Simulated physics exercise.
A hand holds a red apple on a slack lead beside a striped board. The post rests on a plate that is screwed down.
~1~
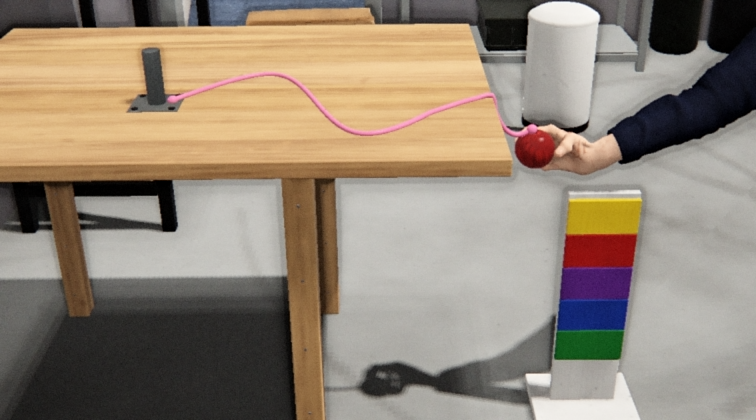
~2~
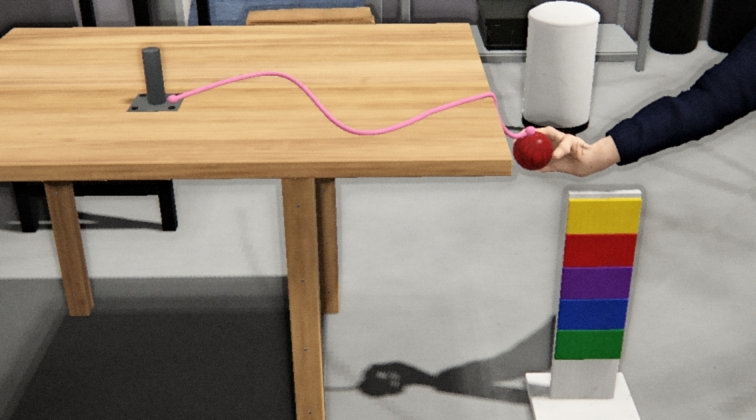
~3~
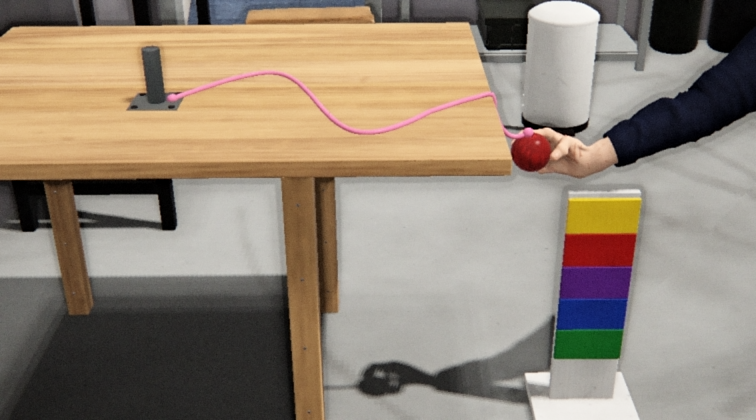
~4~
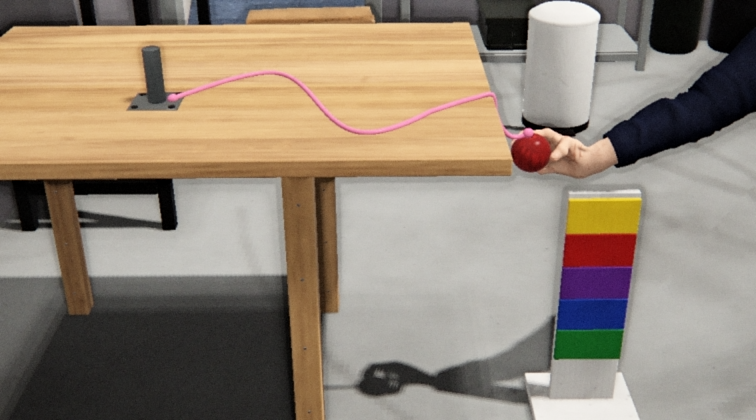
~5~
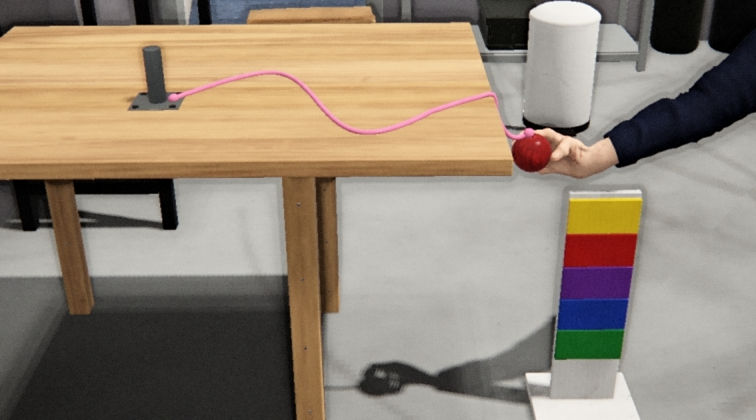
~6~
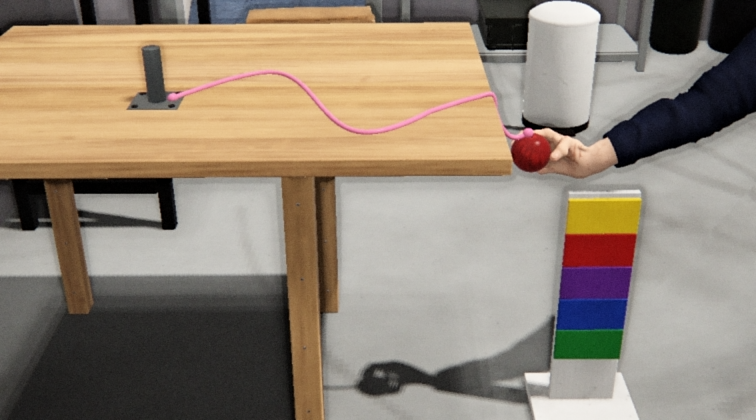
Beside a wooden table, a hand holding a red ball on a slack pink cord, barely moving near a colour-striped board.
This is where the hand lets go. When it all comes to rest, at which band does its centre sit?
At blue.
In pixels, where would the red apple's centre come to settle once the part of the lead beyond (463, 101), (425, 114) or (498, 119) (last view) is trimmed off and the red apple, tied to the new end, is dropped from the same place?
The pixels are (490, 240), (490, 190) and (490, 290), in the order of the tries.
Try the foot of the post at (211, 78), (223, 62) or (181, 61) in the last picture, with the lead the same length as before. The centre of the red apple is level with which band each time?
Going case by case, it's green, green and finally blue.
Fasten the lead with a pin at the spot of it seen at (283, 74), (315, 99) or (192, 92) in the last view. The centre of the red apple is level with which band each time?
Results, in sequence: Purple / red / blue.
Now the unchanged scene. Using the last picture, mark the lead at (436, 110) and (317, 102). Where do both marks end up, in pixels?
First one close to (487, 182), second close to (405, 94).
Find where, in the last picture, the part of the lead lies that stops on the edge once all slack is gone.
(358, 132).
Early on, apple near (508, 311); level with blue.
Midway, apple near (458, 308); level with blue.
Near the end, apple near (494, 315); level with blue.
Finally, apple near (478, 315); level with blue. Its centre hangs level with the blue band.
